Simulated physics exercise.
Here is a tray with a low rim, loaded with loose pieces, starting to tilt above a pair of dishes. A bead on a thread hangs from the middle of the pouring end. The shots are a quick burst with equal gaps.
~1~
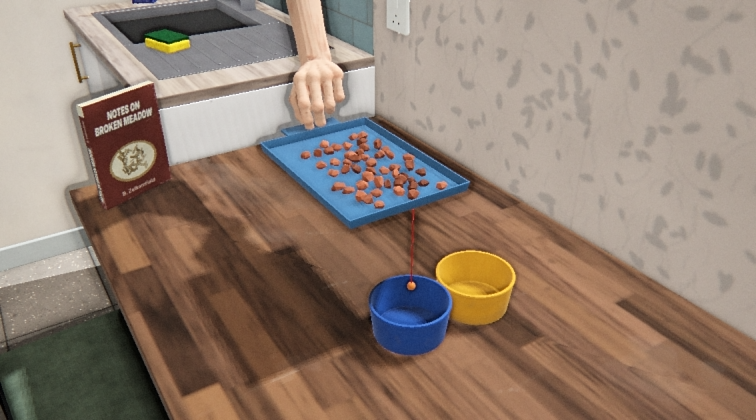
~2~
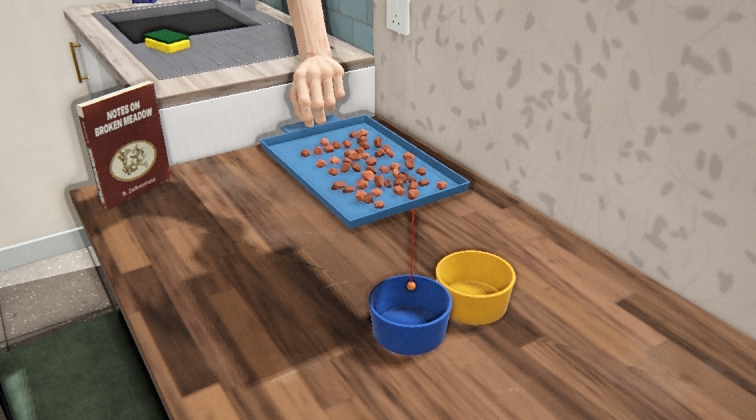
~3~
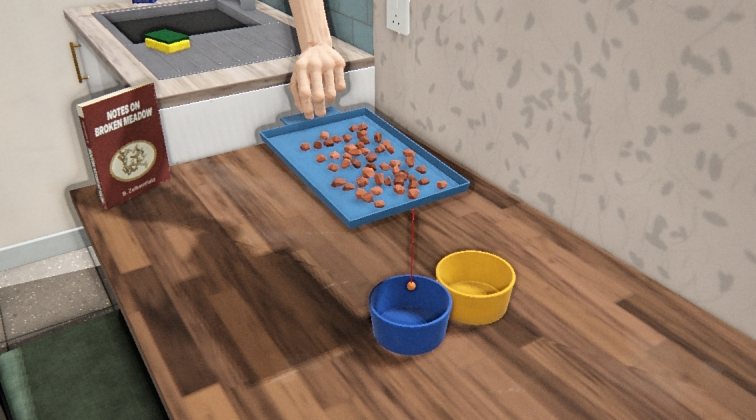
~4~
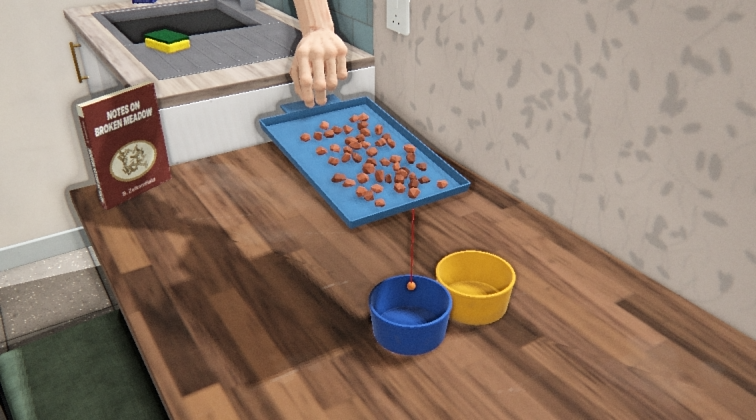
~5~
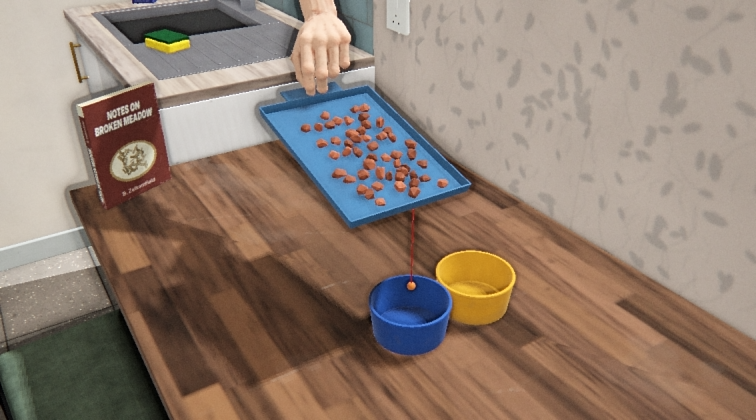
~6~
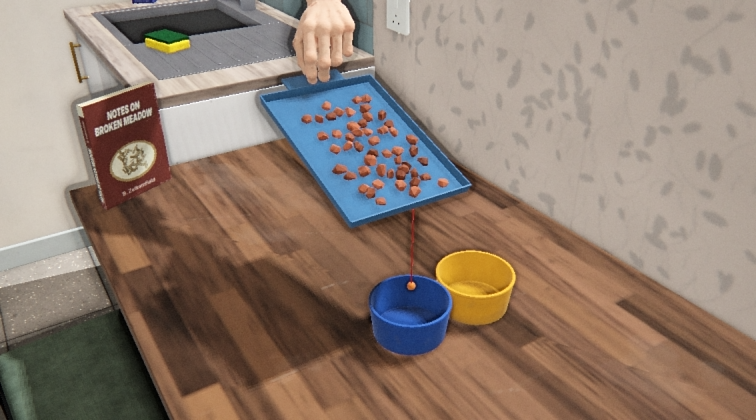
A blue tray of reddish-brown pieces tilts under a hand at its far end, above a wooden counter seen from above at an angle. Below its near edge, an orange bead hangs on a red thread by a blue dish, a yellow dish to the right, a dark red book left. The far end rises steadily with the hand while the camera stays still.
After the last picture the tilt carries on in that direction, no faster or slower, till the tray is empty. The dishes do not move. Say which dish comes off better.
Fuller: The left dish.
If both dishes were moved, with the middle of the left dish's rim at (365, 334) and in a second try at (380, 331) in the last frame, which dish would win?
At the first place right, at the second the right-hand dish.
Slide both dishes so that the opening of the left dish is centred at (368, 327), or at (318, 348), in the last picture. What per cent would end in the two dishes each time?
First some 70, then 40 per cent.
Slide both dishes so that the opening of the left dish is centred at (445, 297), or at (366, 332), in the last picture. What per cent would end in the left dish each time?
First some 50, then 20 per cent.
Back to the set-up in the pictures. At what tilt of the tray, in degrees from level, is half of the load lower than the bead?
Around 105° of tilt.
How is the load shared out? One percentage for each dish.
About: Left dish 20, right dish 10 per cent.
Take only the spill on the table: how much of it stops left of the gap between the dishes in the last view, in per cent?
Roughly 40 in a hundred.
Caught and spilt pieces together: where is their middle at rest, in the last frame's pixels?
At about (452, 354).
Soon, tray tipped steeply; all on the tray.
A while on, tray tipped right over; about half on the tray; a small part in the left dish; a stray few in the right dish; about a third outside both; a small part in the air.
Towards the end, tray tipped past a quarter turn; about a quarter in the left dish; a small part in the right dish; most outside both.
Finally, tray tipped past a quarter turn; about a quarter in the left dish; a small part in the right dish; most outside both.
